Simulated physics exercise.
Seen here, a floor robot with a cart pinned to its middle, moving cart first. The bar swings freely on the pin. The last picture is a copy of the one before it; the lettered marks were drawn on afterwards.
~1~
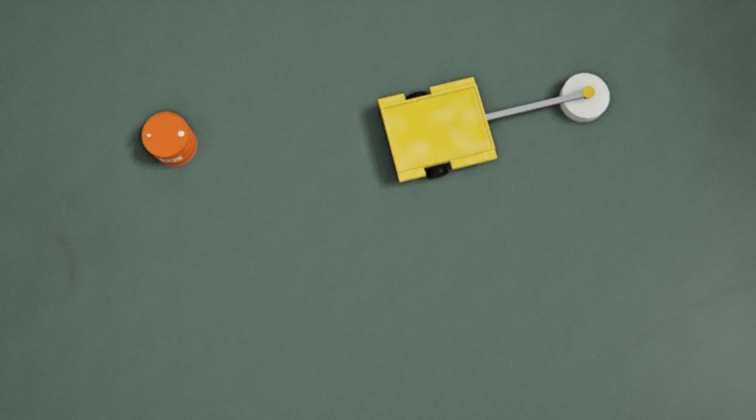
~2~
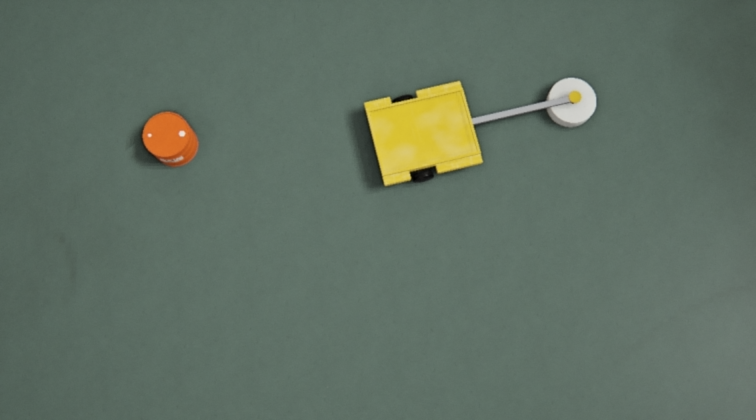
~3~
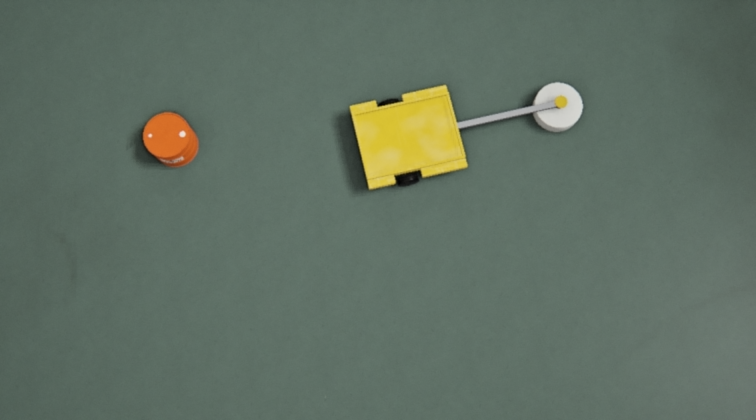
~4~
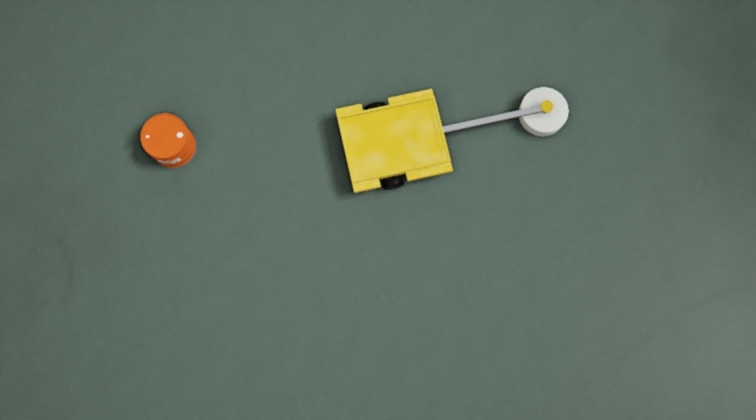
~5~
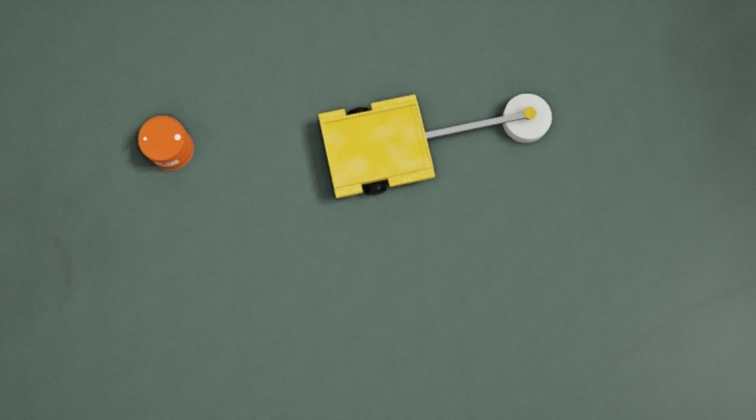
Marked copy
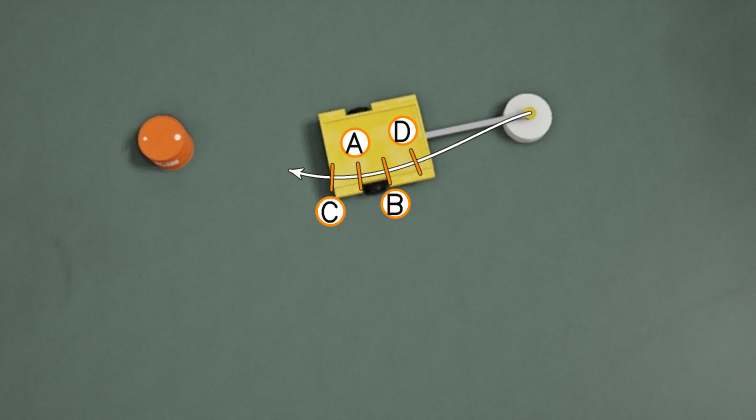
A plain grey-green floor is seen from directly above, with softly darkened edges. An orange tub stands at the upper left, while near the upper centre a yellow cart with dark wheels is joined by a thin grey bar to a round white robot on its right. The cart and robot move steadily left and slightly downward together, cart first, while the tub barely shifts and the camera stays still.
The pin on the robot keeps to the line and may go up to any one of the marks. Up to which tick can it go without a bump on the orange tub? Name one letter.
It can go as far as D.
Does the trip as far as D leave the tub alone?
For that mark, yes.
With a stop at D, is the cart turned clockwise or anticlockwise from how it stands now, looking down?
For that mark, clockwise.
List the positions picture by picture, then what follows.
The first picture shows robot (585, 96); yellow cart (437, 128); orange tub (175, 145).
The second picture shows robot (572, 101); yellow cart (423, 132); orange tub (176, 145).
The third picture shows robot (558, 106); yellow cart (408, 136); orange tub (176, 146).
The fourth picture shows robot (544, 111); yellow cart (394, 140); orange tub (173, 146).
The fifth picture shows robot (527, 117); yellow cart (376, 145); orange tub (171, 149).
On the marked copy, A at (360, 176); B at (387, 171); C at (332, 177); D at (416, 162); the route from (530, 113) via (416, 162) to (290, 170).
Following D. Soon after the start, robot (487, 133), cart (332, 154).
Later, robot (450, 151), cart (292, 159).
In the end, robot (415, 166), cart (256, 161); nothing has been touched.
As for the rest, A is too far, the tub has been hit; B is too far, the tub has been hit; C is too far, the tub has been hit.
